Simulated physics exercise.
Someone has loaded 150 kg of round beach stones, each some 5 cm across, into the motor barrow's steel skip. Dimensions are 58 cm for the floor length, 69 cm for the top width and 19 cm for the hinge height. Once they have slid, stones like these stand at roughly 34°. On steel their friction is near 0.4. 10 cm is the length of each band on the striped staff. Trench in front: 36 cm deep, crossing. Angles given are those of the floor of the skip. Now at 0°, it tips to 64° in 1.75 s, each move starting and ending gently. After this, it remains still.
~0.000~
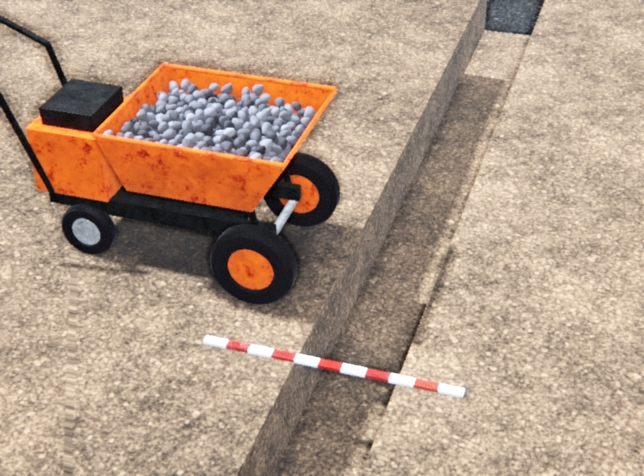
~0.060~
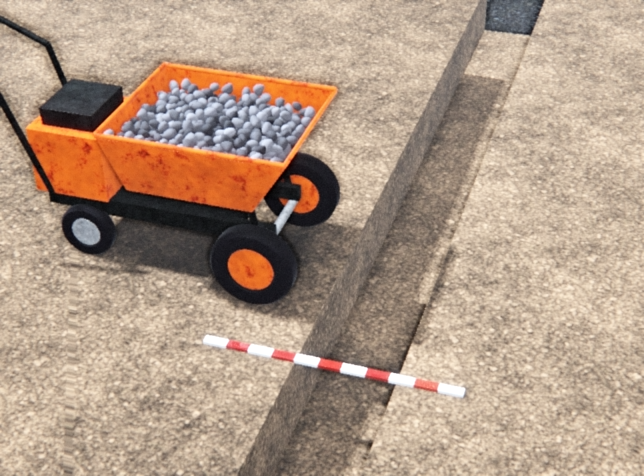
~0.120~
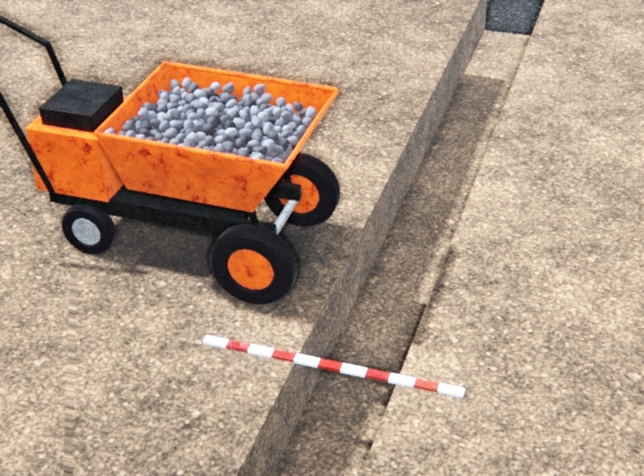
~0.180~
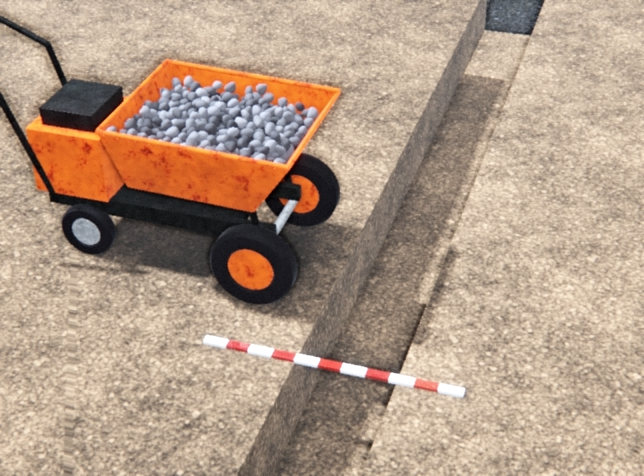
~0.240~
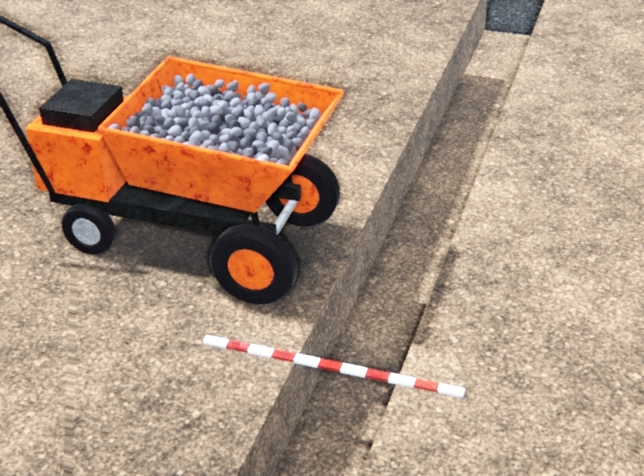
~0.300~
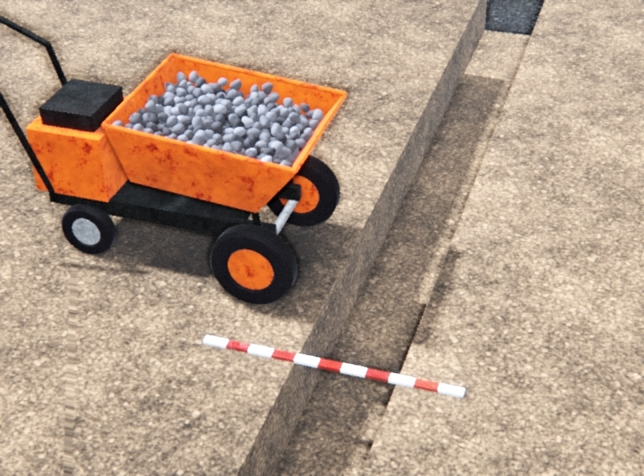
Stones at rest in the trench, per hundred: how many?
Approx. 51 %.
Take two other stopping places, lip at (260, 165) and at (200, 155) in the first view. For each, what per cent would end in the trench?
Estimates: 70 % then 80 %.
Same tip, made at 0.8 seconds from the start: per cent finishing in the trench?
Around 35 per cent would end in the trench.
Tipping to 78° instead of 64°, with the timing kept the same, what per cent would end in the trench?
In that case around 50 percent.
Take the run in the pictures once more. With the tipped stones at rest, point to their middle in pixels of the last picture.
(421, 328).
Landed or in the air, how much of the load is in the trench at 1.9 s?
Around 15 per cent of it, at that instant.
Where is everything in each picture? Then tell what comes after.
Lip at (284, 166), floor tilted 0°, highest stones at (219, 108), in the first picture.
The skip is at 0°, its lip at (285, 167); the top of the load is at (220, 108); the stones move at 0.1 m/s on average, in the second picture.
The skip is at 1°, its lip at (286, 167); the top of the load is at (221, 108); the stones move at 0.1 m/s on average, in the third picture.
Lip at (289, 168), floor tilted 2°, highest stones at (218, 106); the stones move at 0.2 m/s on average, in the fourth picture.
The skip is at 3°, its lip at (292, 170); the top of the load is at (201, 105); the stones move at 0.2 m/s on average, in the fifth picture.
Lip at (295, 172), floor tilted 5°, highest stones at (195, 103); the stones move at 0.3 m/s on average, in the sixth picture.
After 1.3 s the floor is at 54°; 100 % in the skip; the foremost stones are at (393, 223).
After 1.9 s the floor is at 64°; 67 % in the skip, 14 % in the trench, 19 % past the trench; the foremost stones are at (517, 293).
After 2.2 s the floor is at 64°; 43 % in the skip, 24 % in the trench, 33 % past the trench; the foremost stones are at (589, 306).
After 4.2 s the floor is at 64°; 14 % in the skip, 51 % in the trench, 35 % past the trench; the foremost stones are at (626, 327).
